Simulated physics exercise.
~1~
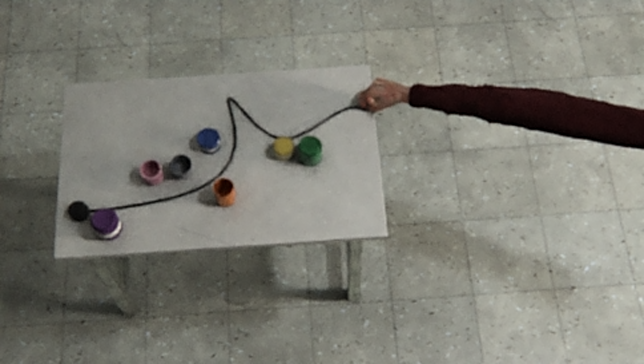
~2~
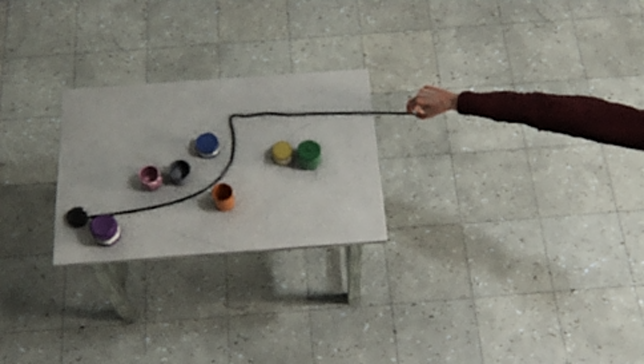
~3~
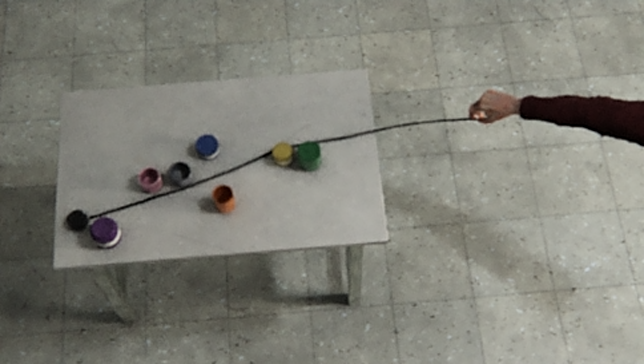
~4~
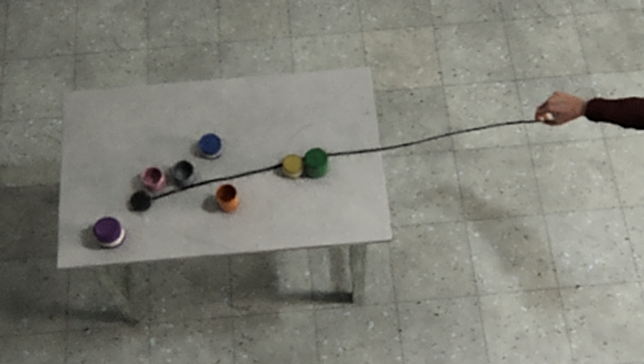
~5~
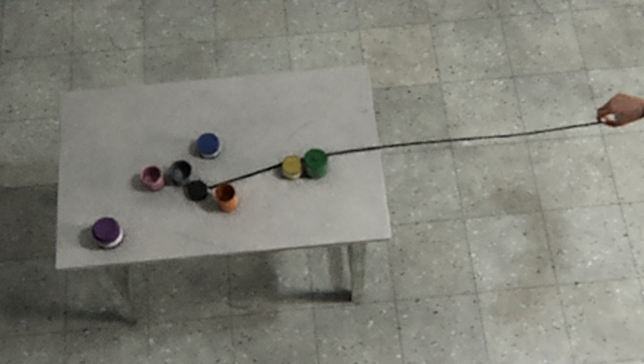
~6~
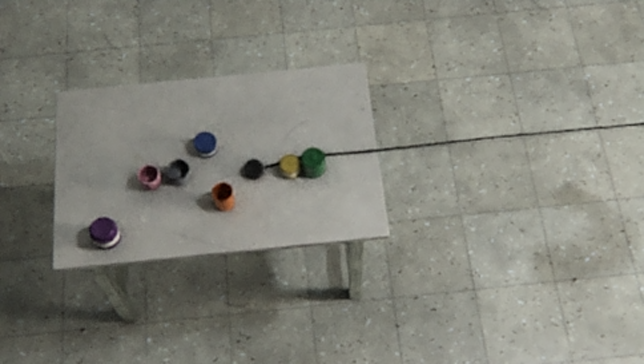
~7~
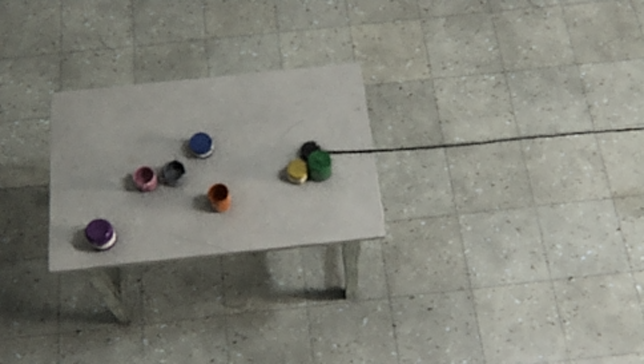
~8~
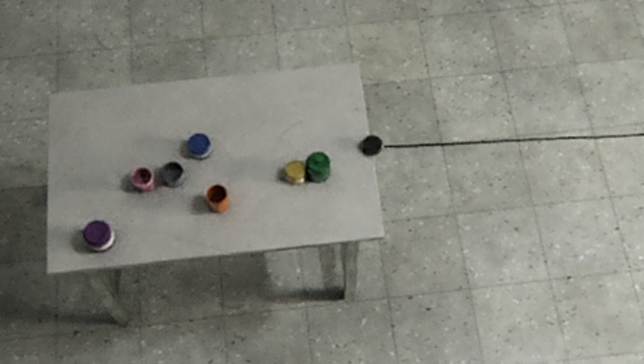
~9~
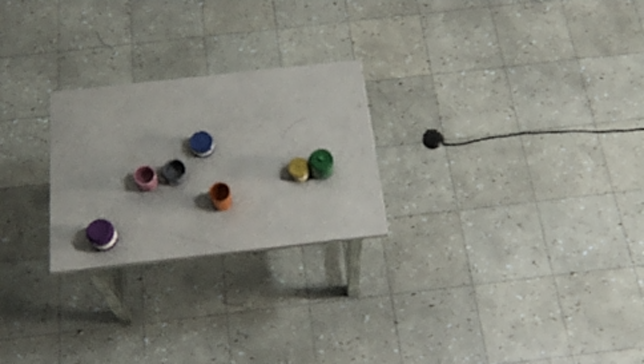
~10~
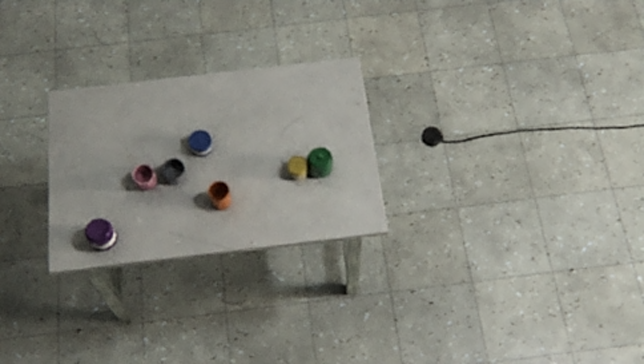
On a pale table over a grey tiled floor, seen from above, a black puck with a long dark cord sits at the left beside a purple jar. Pink, grey and orange mugs and a blue tin stand around the middle, with a yellow tin and green pot touching at the right. A dark-sleeved arm draws the cord rightwards until it straightens, nudging the yellow tin and green pot slightly. The puck slides between the mugs, squeezes past the back of the yellow and green pair, and leaves the right edge. It ends beyond the table, the others still standing on top.
